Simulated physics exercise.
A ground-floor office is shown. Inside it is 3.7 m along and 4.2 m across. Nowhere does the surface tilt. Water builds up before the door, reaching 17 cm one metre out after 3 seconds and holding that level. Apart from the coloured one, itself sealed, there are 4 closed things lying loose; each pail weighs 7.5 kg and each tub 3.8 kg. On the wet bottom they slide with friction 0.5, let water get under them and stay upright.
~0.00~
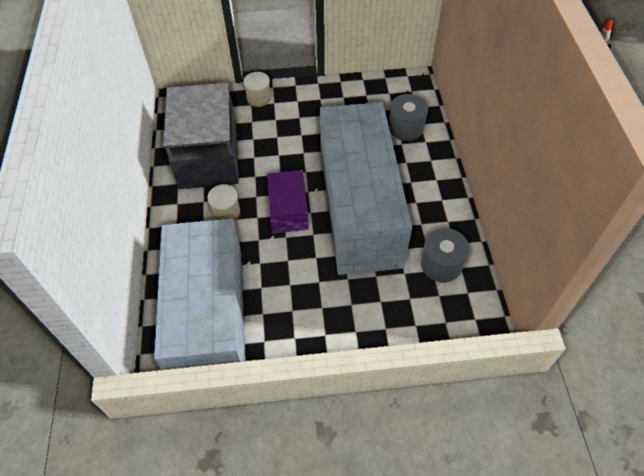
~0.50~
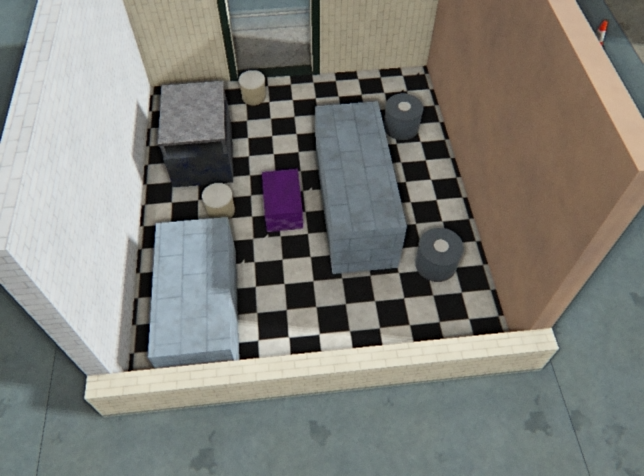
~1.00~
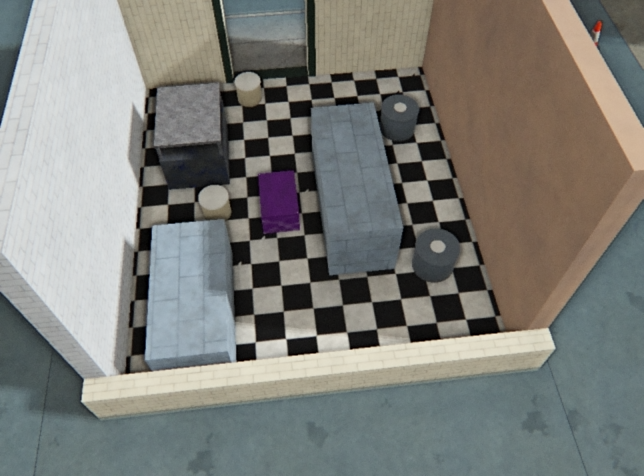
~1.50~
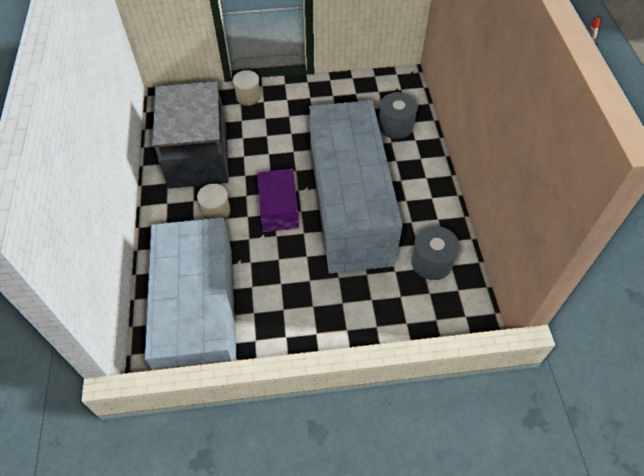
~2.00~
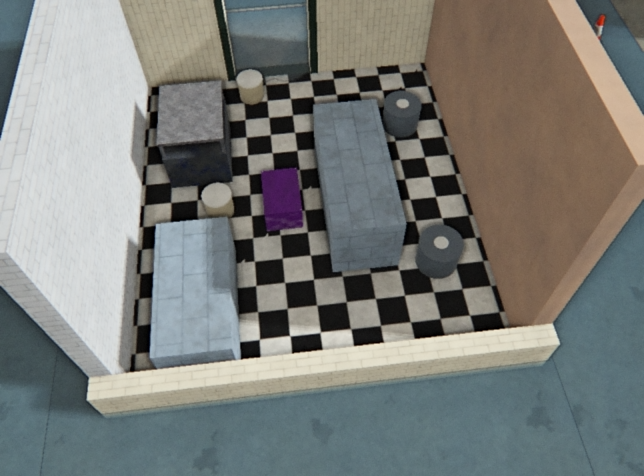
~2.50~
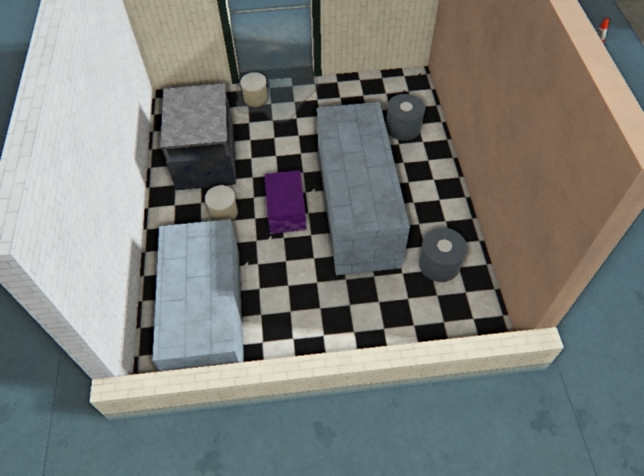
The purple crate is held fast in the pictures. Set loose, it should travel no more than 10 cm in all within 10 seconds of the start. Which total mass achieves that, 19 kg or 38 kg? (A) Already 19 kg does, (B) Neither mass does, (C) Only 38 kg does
The answer is C.
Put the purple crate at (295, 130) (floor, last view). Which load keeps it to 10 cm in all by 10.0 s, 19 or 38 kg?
Looking at the loads, only the heavier keeps it.
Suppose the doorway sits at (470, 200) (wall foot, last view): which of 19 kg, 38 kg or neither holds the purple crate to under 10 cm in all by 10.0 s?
Then the lighter mass works.
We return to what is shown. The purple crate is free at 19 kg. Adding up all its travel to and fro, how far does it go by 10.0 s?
It covers about 120 cm altogether.
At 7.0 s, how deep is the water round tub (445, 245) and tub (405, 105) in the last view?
Depth approx. 2 cm / 5 cm.
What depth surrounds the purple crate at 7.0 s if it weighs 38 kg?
Depth: Approx. 6 cm.
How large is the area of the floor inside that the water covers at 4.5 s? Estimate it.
Near 5.5 m2 in all.
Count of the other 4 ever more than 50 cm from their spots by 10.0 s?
Count: 2.
After 3.5 s the purple crate would be 0 cm from its start with 19 kg and 0 cm from its start with 38 kg; 0 cm of water round it then.
After 4.5 s the purple crate would be 0 cm from its start with 19 kg and 0 cm from its start with 38 kg; 4 cm of water round it then.
After 7.0 s the purple crate would be 9 cm from its start with 19 kg and 0 cm from its start with 38 kg; 6 cm of water round it then.
After 10.0 s the purple crate would be 120 cm from its start with 19 kg and 0 cm from its start with 38 kg; 6 cm of water round it then.
